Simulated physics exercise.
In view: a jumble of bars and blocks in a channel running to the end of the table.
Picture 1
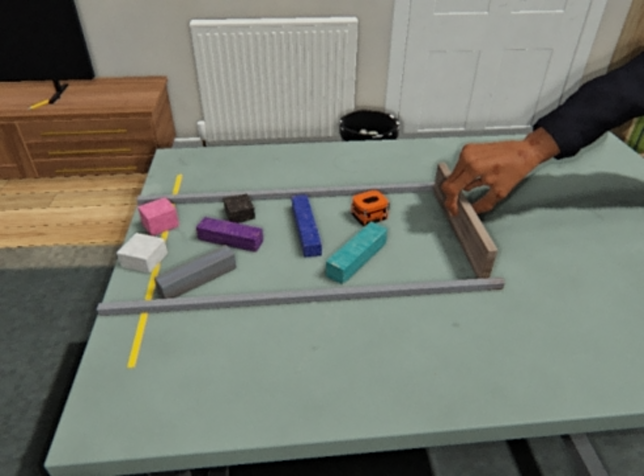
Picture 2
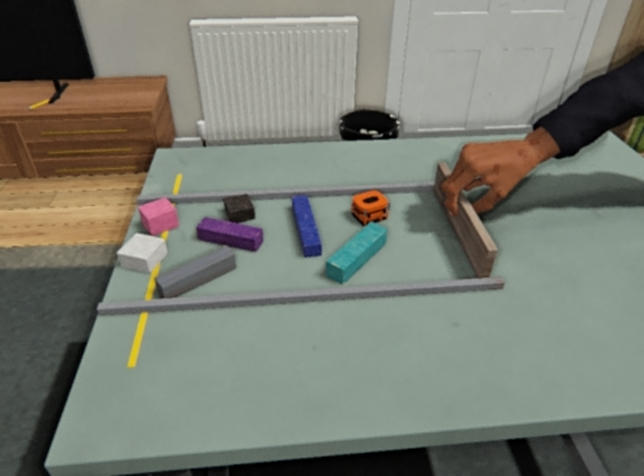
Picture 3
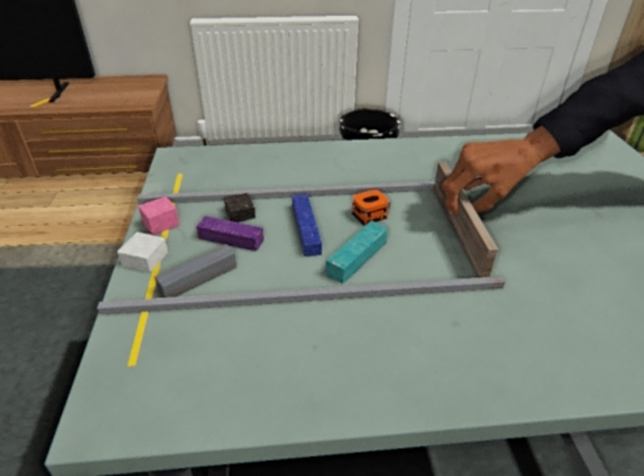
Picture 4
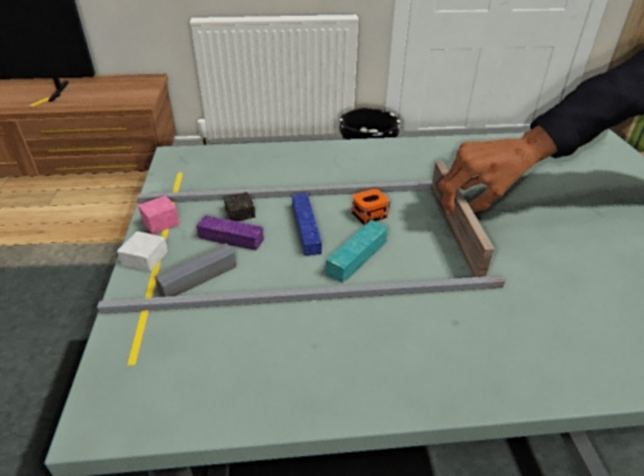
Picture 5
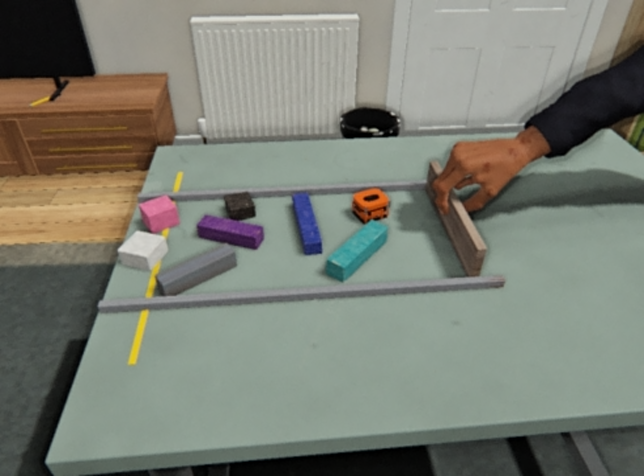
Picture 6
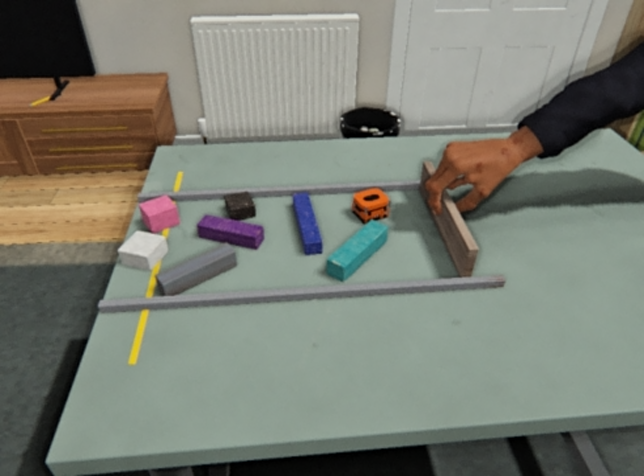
A hand holding a wooden board upright at the right end of a channel stayed nearly still, then slid it slightly left toward the scattered colourful blocks and bars, which stayed where they were.
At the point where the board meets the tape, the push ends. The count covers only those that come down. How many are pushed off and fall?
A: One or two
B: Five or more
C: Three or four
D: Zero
The answer is B.
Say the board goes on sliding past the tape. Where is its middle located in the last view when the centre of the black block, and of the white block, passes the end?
Black block over the end: About (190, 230). White block over the end: About (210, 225).
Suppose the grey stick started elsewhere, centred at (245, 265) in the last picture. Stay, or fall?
So the grey stick slips away.
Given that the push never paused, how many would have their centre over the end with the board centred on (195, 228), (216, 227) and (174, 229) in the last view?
The counts are 2, 1 and 5, in that order.
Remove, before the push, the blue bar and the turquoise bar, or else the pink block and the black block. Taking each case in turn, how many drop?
The counts would be 2 and 3.
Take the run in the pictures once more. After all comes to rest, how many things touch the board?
In total, 2.
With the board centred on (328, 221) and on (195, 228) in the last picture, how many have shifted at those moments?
Tally: First 3; then 8.
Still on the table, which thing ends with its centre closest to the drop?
Blue bar.
Soon after, none off yet; white block at rest near (144, 251); pink block at rest near (160, 214); grey stick at rest near (198, 270).
Then, none off yet; white block at rest near (144, 251); pink block at rest near (159, 214); grey stick moved a little near (182, 273).
At rest, the number that fall off is five or more; fallen, black block, purple bar, grey stick, pink block and white block.
